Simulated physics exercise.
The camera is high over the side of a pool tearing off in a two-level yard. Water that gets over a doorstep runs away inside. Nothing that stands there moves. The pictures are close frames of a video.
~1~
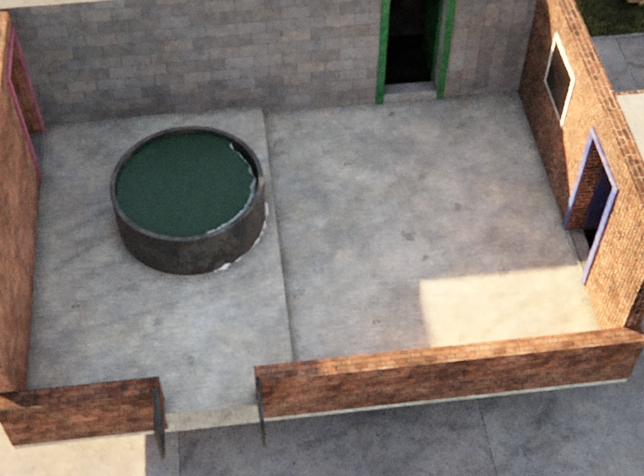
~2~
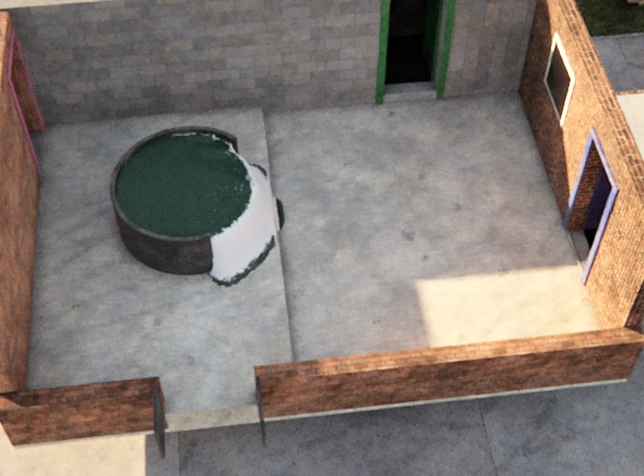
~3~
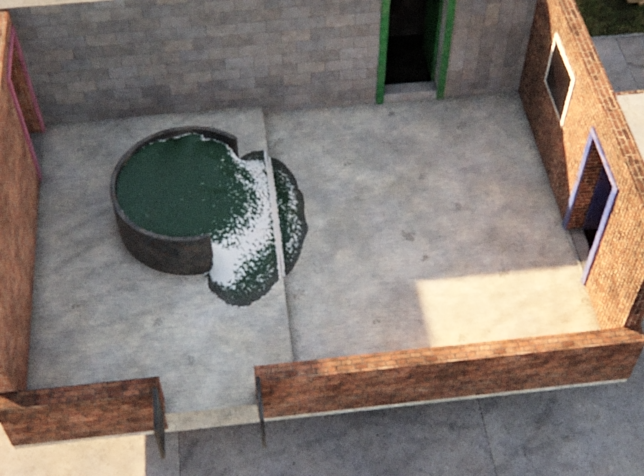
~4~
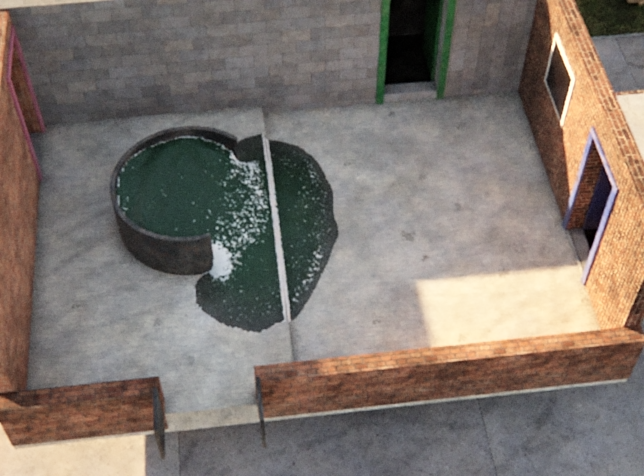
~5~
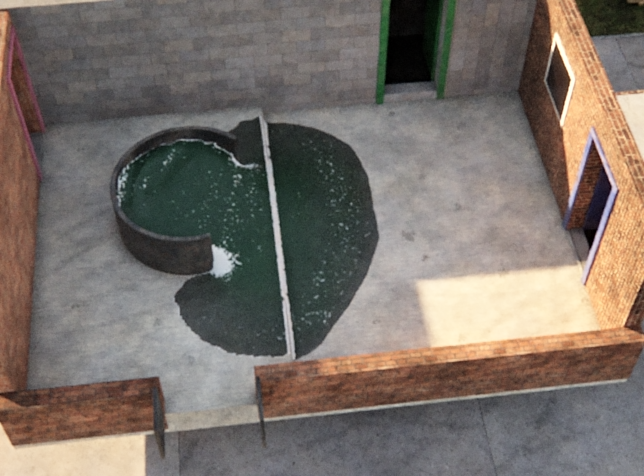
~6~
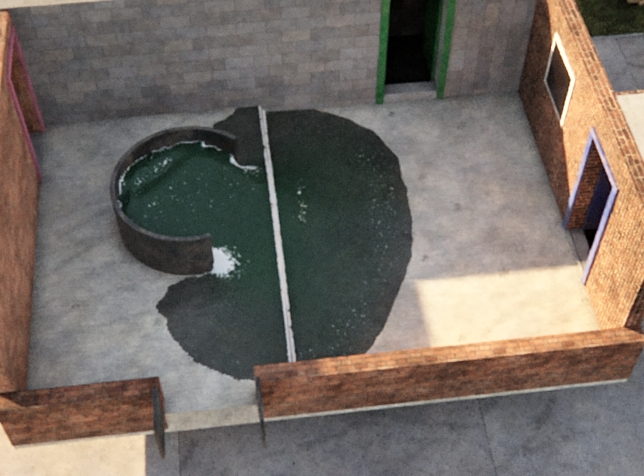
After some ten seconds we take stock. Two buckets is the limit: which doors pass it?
One by one: The pink door stays under that; the green door stays under that; the blue door takes more than that.
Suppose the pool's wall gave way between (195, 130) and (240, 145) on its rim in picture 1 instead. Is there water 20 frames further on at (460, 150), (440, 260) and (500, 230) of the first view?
In that order: Wet, clear, flooded.
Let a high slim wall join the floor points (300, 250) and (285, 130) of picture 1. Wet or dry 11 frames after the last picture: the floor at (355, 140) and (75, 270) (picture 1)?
In that order: Flooded, no water.
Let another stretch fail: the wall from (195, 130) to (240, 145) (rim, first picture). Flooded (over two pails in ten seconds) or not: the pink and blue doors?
One by one: Pink lets more in; blue passes that mark.
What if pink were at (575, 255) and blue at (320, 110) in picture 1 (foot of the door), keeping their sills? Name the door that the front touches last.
I say the pink door.
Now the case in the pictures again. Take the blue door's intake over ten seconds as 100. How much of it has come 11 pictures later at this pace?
Some 5 per cent.
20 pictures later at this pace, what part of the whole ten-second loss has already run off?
I make it 55 per cent.
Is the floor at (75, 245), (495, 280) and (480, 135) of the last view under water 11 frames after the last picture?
One after the other: No water, flooded, covered.
A moment on, water covers 55 % of the floor; the pink door not reached, the green door wet at the sill, nothing in, the blue door not reached.
Next, water covers 65 % of the floor; the pink door not reached, the green door wet at the sill, nothing in, the blue door over two buckets in.
Then, water covers 65 % of the floor; the pink door not reached, the green door wet at the sill, nothing in, the blue door far over two buckets in.
Later, water covers 60 % of the floor; the pink door not reached, the green door wet at the sill, nothing in, the blue door far over two buckets in.
In the end, water covers 60 % of the floor; the pink door not reached, the green door wet at the sill, nothing in, the blue door far over two buckets in.
